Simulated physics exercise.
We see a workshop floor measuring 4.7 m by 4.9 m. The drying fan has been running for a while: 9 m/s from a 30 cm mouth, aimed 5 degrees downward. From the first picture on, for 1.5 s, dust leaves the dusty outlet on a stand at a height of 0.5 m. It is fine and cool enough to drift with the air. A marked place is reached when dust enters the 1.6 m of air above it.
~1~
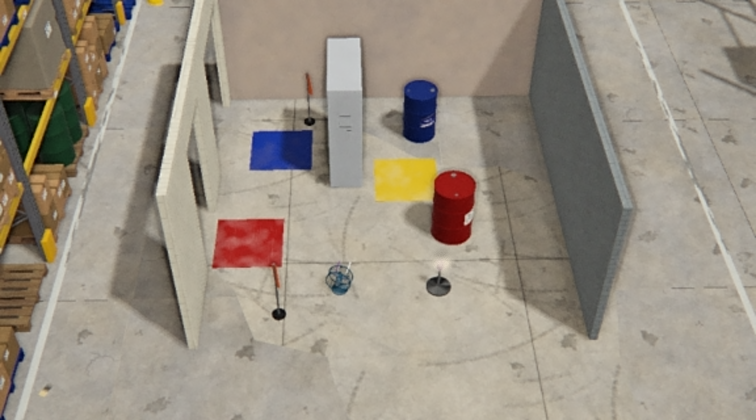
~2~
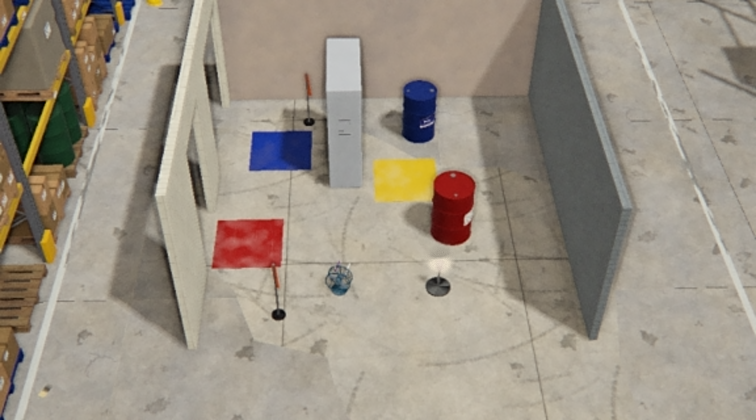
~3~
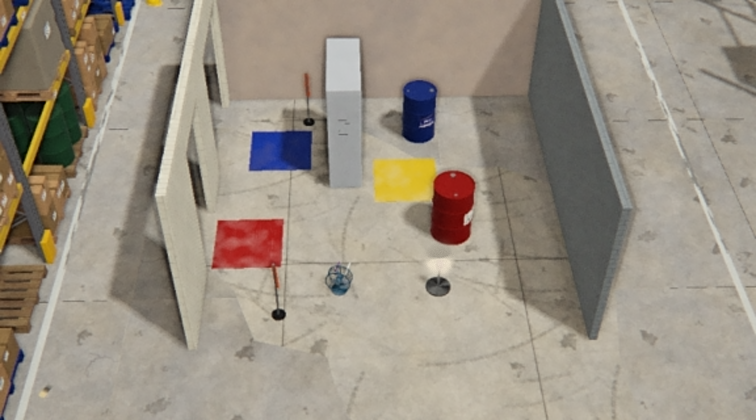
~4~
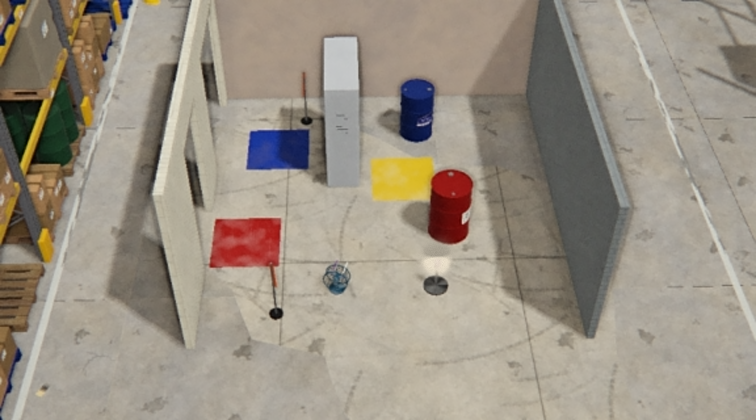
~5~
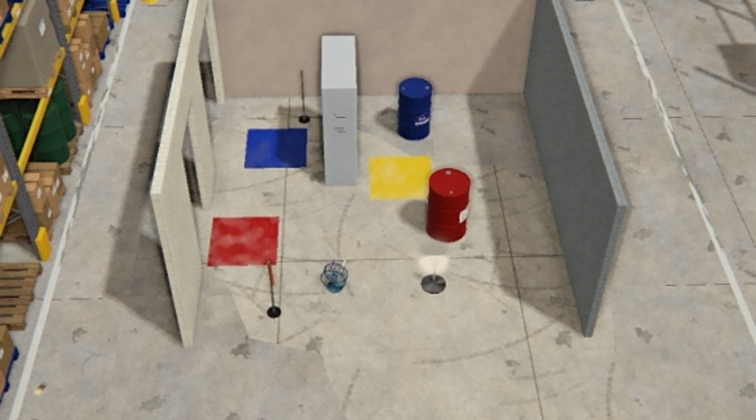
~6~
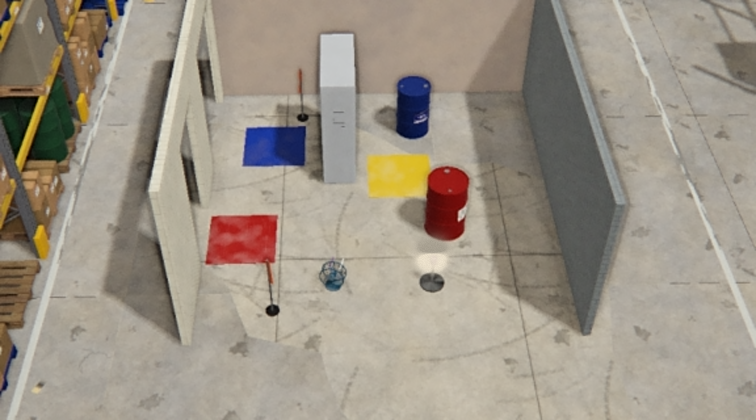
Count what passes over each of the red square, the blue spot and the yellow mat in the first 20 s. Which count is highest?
It is yellow.
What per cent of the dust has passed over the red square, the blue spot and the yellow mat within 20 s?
About 0 % red, 1 % blue, 80 % yellow.
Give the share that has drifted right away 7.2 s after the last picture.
Near 1 %.
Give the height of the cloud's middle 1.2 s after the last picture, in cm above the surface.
About 40 cm.
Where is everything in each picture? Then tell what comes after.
The dust is thickest near (441, 260), the dusty outlet on a stand stands at (440, 266) and the drying fan is at (340, 279), in the first frame.
The dust is thickest near (439, 260), the blue spot is centred on (281, 151), the red square is centred on (249, 243) and the yellow mat is centred on (406, 180), in the second frame.
The dust is thickest near (439, 260), a ribbon ends at (277, 288) and a ribbon ends at (308, 97), in the third frame.
The dust is thickest near (436, 259), the top of a machine is at (341, 62) and the top of a barrel is at (452, 183), in the fourth frame.
The dust is thickest near (434, 257), in the fifth frame.
The dust is thickest near (432, 255), a ribbon ends at (271, 283) and a ribbon ends at (300, 93), in the sixth frame.
Then, 1.2 s after the last picture we count, 0 % has passed over the blue spot, 0 % over the red square and 0 % over the yellow mat, with 100 % still about or yet to come, and the middle of the rest is near (428, 254).
Then, 3.2 s after the last picture we count, 0 % has passed over the blue spot, 0 % over the red square and 1 % over the yellow mat, with 100 % still about or yet to come, and the middle of the rest is near (415, 252).
Then, 7.2 s after the last picture we count, 0 % has passed over the blue spot, 0 % over the red square and 43 % over the yellow mat, with 99 % still about or yet to come, and the middle of the rest is near (429, 202).
Then, 19.2 s after the last picture we count, 1 % has passed over the blue spot, 0 % over the red square and 77 % over the yellow mat, with 49 % still about or yet to come, and the middle of the rest is near (538, 165).
